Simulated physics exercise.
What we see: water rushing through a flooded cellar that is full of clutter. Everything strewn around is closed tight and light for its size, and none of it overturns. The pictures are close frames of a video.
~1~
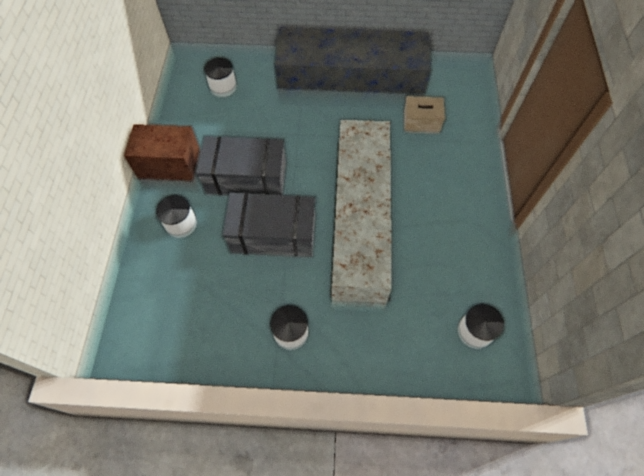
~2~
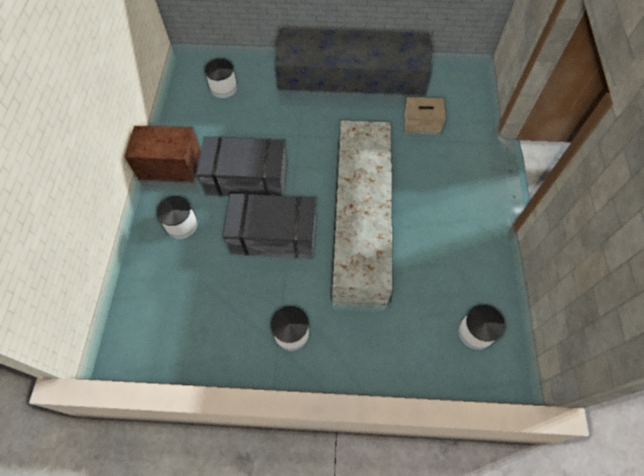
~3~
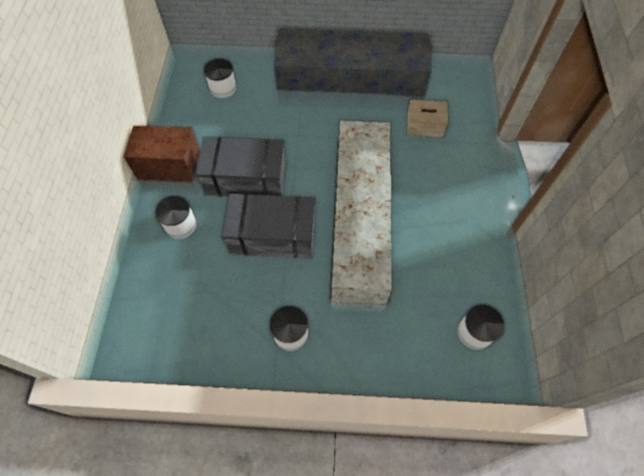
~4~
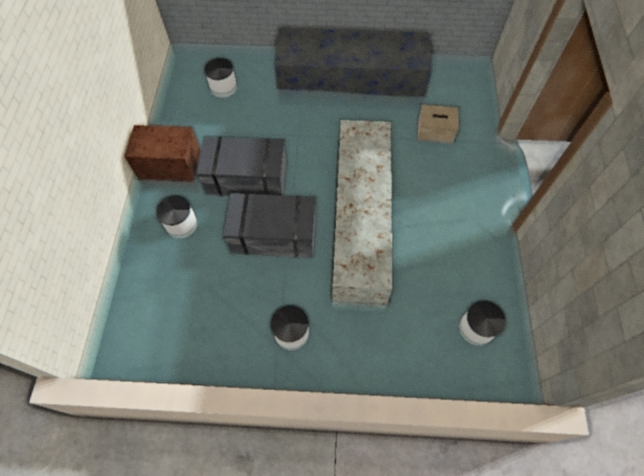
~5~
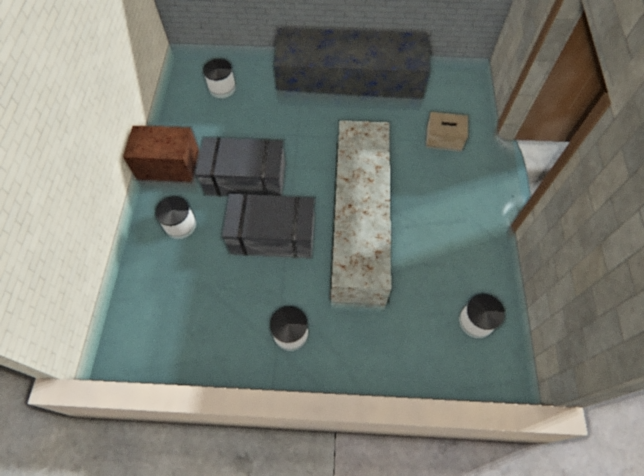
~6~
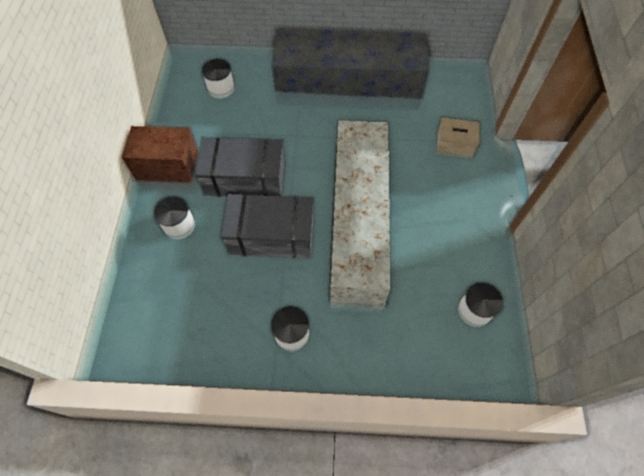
Water covered the floor of a cluttered cellar as a brown door at the right opened; then a small tan box drifted slightly right and downward, and the lower-right pail shifted slightly upward.
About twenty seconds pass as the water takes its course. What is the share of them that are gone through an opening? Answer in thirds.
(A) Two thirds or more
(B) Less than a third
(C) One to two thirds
(C) One to two thirds.
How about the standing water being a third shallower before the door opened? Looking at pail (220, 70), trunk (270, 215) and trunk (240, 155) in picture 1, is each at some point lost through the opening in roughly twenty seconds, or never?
As listed: Kept in, left behind, still in.
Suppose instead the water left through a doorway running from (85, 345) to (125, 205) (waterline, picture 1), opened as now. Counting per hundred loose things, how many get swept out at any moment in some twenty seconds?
Roughly 100 in a hundred.
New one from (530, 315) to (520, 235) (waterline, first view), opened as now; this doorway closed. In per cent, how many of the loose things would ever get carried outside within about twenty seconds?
That would be around 40 %.
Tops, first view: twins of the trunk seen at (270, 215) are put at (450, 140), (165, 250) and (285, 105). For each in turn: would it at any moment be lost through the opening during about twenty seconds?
Taken in the given order, the three: Exits at some point, doesn't escape and exits at some point.
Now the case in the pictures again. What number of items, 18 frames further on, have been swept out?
My count is 2.
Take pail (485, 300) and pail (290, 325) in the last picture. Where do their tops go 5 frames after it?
Approximately (494, 229), and approximately (372, 340).
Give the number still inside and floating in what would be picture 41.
The answer is 4.
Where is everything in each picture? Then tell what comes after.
A tote at (426, 107), afloat; a pail at (485, 322) floats; 0 of 7 have shifted, in the first picture.
A tote at (426, 108), afloat; a pail at (486, 322), afloat; 0 of 7 have shifted, in the second picture.
A tote at (429, 111) floats, close to its start; a pail at (485, 323), afloat; 0 of 7 have shifted, in the third picture.
A tote at (440, 117), afloat, close to its start; a pail at (486, 318) floats, close to its start; 1 of 7 have shifted, in the fourth picture.
A tote at (449, 124), afloat, a stride from its start; a pail at (486, 311), afloat, close to its start; 2 of 7 have shifted, in the fifth picture.
A tote at (460, 131) floats, a stride from its start; a pail at (484, 300), afloat, close to its start; 2 of 7 have shifted, in the sixth picture.
A moment on, 1 of 7 are out; 6 afloat.
Next, 2 of 7 are out; 5 afloat.
Later, 3 of 7 are out; 4 afloat.
In the end, 3 of 7 are out; 4 afloat.
